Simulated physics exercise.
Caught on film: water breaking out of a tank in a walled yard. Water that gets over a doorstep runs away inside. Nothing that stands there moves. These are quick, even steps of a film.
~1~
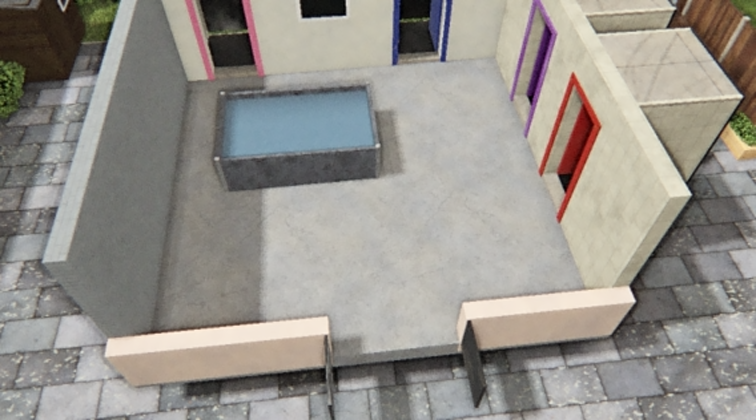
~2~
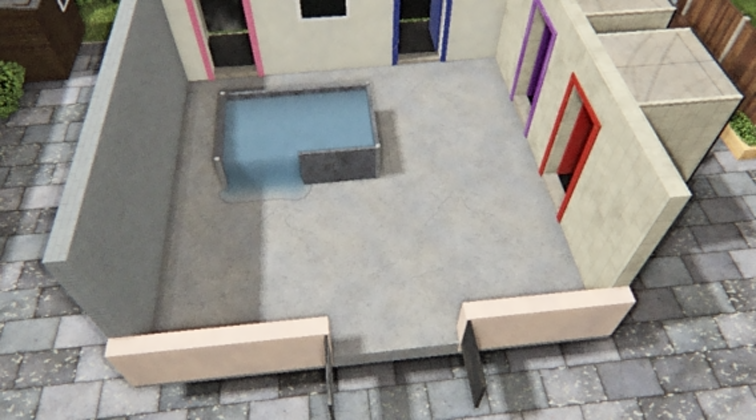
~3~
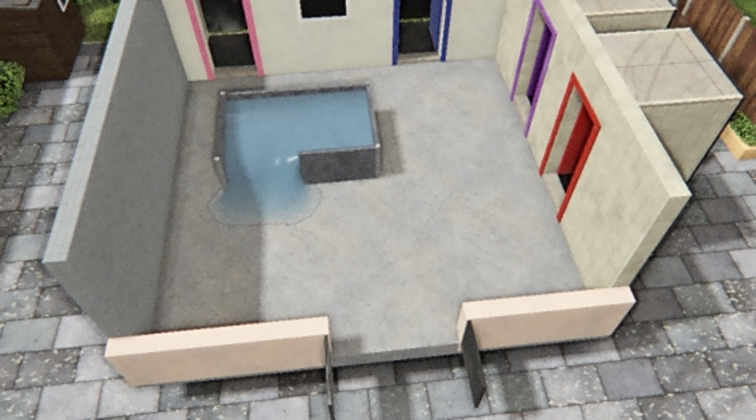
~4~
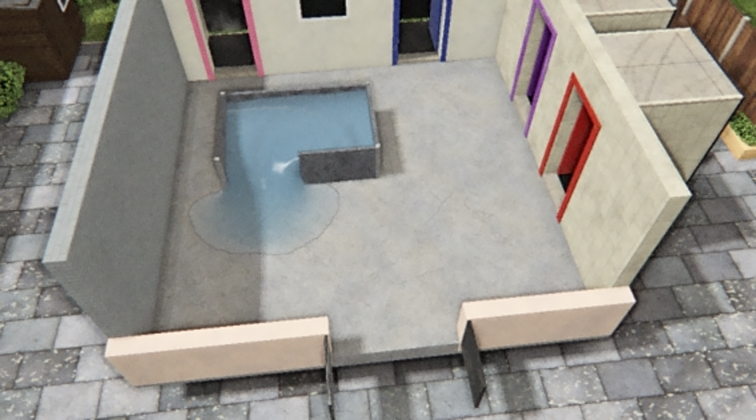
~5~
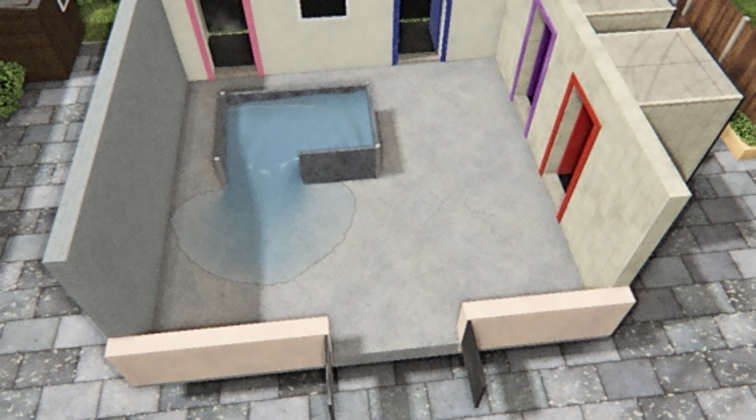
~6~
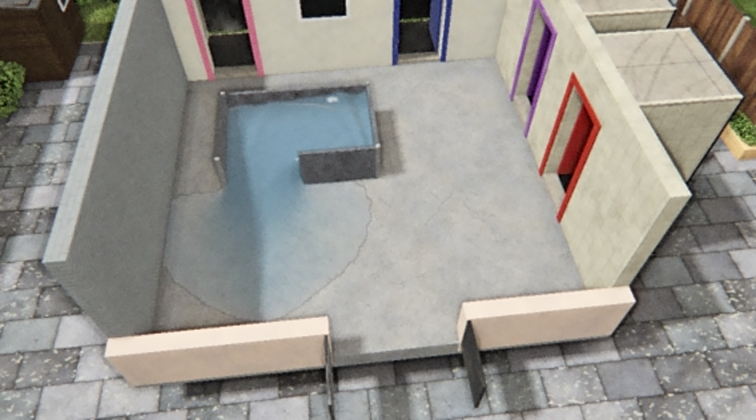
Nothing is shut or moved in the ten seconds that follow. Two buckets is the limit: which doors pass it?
In the end: The red door holds within the limit; the blue door holds within the limit; the pink door holds within the limit; the purple door holds within the limit.
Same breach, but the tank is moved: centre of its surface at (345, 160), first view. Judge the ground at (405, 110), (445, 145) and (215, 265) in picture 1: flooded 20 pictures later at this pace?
One after the other: No water, free of water, wet.
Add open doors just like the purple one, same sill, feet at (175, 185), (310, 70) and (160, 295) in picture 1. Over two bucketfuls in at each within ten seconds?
One after the other: Lets less in, stays under, takes more.
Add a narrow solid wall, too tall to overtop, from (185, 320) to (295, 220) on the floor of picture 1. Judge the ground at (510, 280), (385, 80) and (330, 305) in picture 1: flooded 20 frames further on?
One after the other: Under water, dry, awash.
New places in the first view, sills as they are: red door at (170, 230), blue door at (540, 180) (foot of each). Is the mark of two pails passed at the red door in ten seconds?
Then: The red one is over.
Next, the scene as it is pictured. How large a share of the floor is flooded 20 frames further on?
Some 35 per cent.
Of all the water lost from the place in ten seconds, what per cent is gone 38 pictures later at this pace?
About 75 per cent.
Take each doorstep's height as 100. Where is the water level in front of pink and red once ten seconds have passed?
About 70 and 70 per cent.
A moment on, water covers 30 % of the floor; the red door not reached, the blue door not reached, the pink door not reached, the purple door not reached.
Next, water covers 25 % of the floor; the red door not reached, the blue door not reached, the pink door not reached, the purple door not reached.
Then, water covers 35 % of the floor; the red door not reached, the blue door not reached, the pink door not reached, the purple door not reached.
Later, water covers 70 % of the floor; the red door under two buckets in, the blue door not reached, the pink door wet at the sill, nothing in, the purple door wet at the sill, nothing in.
In the end, water covers 100 % of the floor; the red door under two buckets in, the blue door wet at the sill, nothing in, the pink door wet at the sill, nothing in, the purple door wet at the sill, nothing in.
